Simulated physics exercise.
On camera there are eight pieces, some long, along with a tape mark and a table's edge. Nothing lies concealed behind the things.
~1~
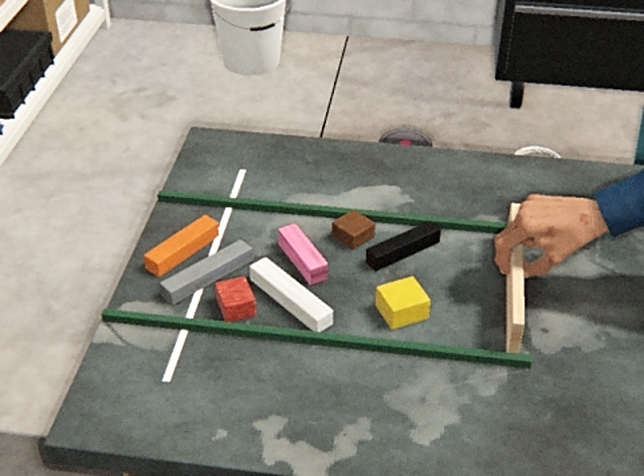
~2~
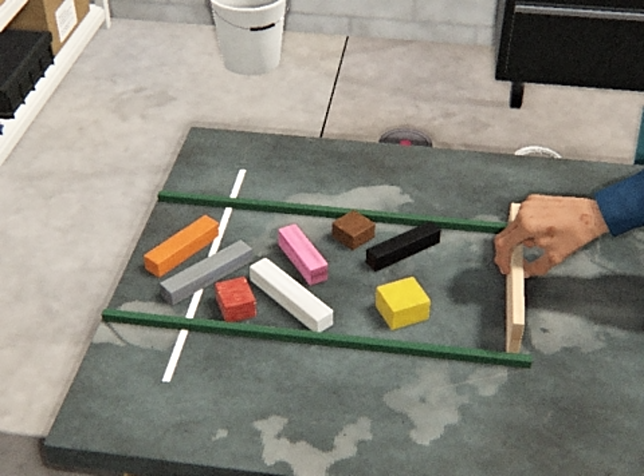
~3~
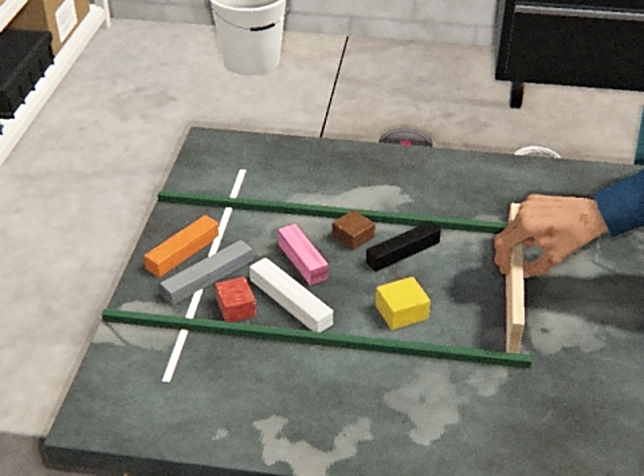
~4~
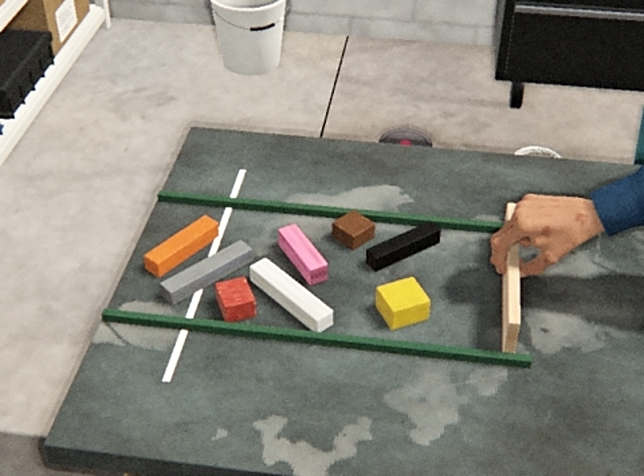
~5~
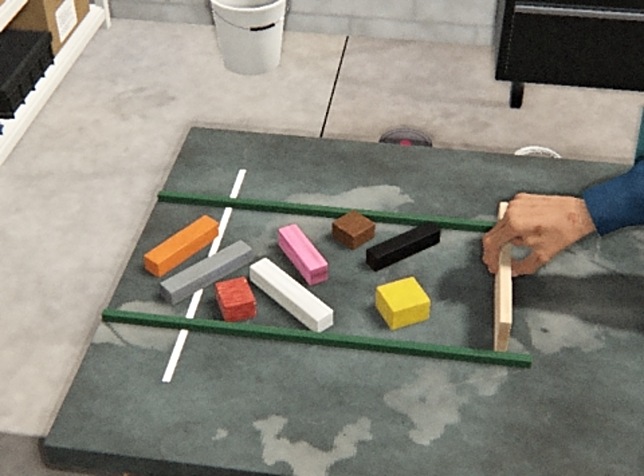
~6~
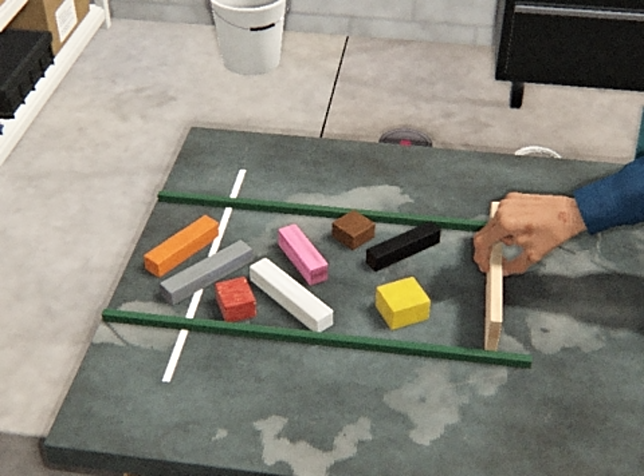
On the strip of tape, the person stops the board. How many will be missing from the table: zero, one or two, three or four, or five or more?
Looks like just one or two of them go over the edge.
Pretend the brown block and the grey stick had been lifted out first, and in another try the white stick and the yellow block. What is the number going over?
You'd see 0 fallen, and 0 in the other try.
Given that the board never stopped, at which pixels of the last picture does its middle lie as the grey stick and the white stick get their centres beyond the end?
Estimated middle: (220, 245), and (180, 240) for the other.
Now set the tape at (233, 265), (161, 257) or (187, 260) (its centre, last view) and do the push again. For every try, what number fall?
Respectively 0, 6 and 3.
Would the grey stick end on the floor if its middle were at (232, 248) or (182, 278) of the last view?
So in the first try it ends up below, and in the second it ends up below.
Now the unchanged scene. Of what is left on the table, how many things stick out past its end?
I'd say 2 of them.
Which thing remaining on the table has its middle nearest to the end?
Looking at the middles, it's the red block.
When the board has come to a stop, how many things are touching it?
It adds up to 3.
Early on, none off yet; orange bar at rest near (183, 245); grey stick at rest near (207, 272); red block at rest near (235, 300).
Finally, the number that fall off is one or two; lost, grey stick and orange bar.
